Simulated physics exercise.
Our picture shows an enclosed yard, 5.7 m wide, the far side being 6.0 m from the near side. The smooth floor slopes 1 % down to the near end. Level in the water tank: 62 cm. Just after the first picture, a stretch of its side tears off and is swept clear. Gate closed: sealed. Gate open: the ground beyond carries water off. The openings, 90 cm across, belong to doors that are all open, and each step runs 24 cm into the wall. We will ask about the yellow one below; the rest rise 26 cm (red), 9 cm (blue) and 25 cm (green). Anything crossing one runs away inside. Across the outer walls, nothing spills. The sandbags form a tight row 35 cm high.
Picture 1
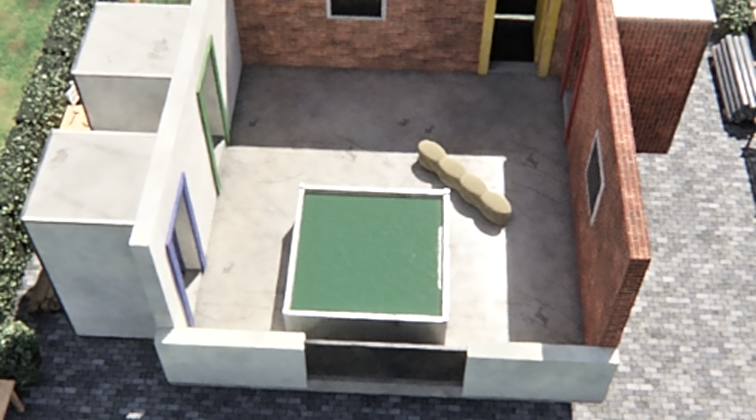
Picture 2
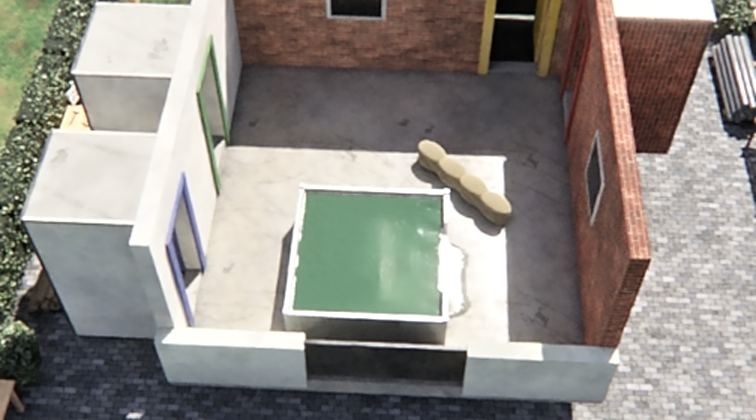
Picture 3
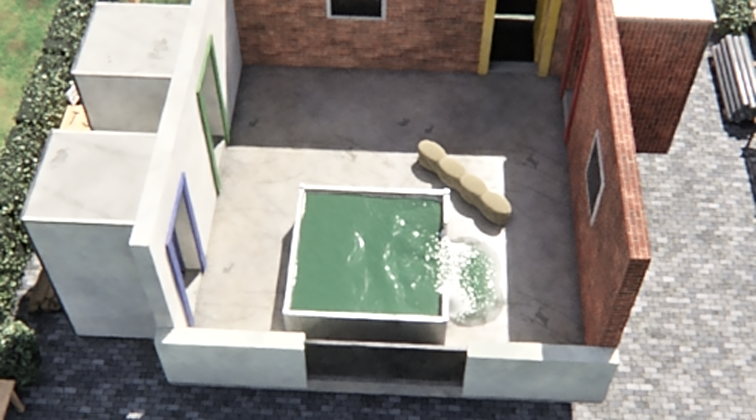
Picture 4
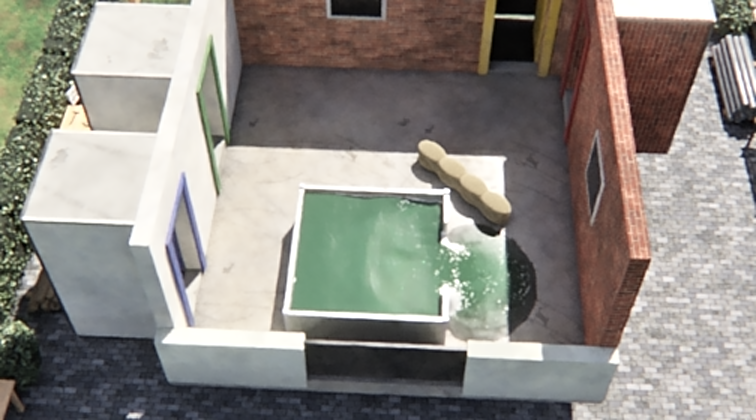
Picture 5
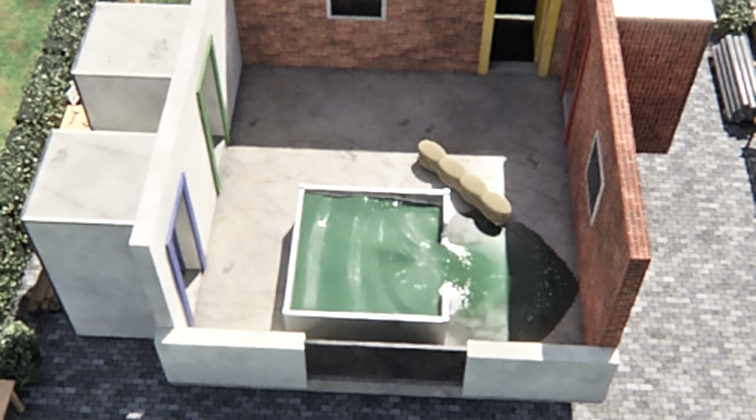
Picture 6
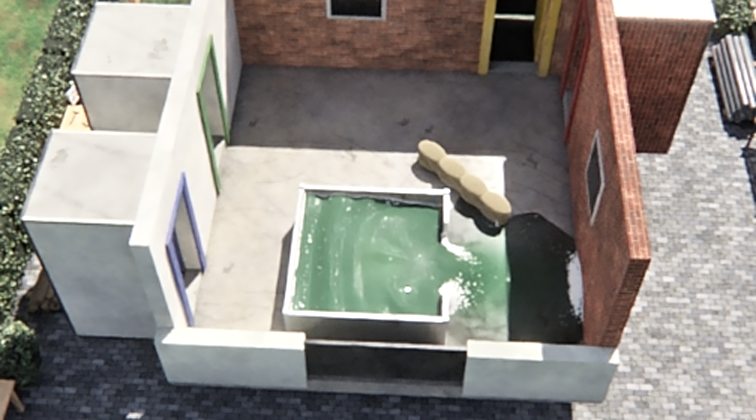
Water pours from the right side of a square tank and spreads across the floor.
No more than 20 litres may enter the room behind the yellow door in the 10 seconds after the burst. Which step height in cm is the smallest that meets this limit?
A height of roughly 13 cm.
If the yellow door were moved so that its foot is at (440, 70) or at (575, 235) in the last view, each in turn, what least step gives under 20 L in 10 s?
In turn: Roughly 7.5 cm, roughly 24 cm.
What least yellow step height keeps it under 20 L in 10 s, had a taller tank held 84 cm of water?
Minimum height: Approx. 20 cm.
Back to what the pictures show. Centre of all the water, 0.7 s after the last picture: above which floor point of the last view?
Roughly (419, 280).
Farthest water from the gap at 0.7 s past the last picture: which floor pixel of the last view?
Look about (563, 170) in the last picture.
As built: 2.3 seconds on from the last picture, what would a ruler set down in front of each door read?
Red door 5 cm, blue door 0 cm, yellow door 15 cm, green door 0 cm.
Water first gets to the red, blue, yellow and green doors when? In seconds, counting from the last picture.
Door red: 1.2 seconds; door blue: 3.2 seconds; door yellow: 1.8 seconds; door green: 5.0 seconds.
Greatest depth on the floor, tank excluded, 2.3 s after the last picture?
I'd put it near 34 cm.
Then, 0.7 s after the last picture water covers 20 % of the floor, deepest (48 cm) near (581, 377); it has not reached the yellow door.
Then, 2.3 s after the last picture water covers 45 % of the floor, deepest (34 cm) near (568, 376); 15 cm at the yellow door, 9 litres in over its 7 cm step.
Then, 9.3 s after the last picture water covers 95 % of the floor, deepest (14 cm) near (568, 376); 9 cm at the yellow door, 147 litres in over its 7 cm step.
At the yellow door as built, the water peaked near 16 cm, 2.9 s after the last picture.
With a step of 12 cm, 31 litres would have come in within the 10 s; with 14 cm, 11 litres. So under 20 litres takes about 13 cm.
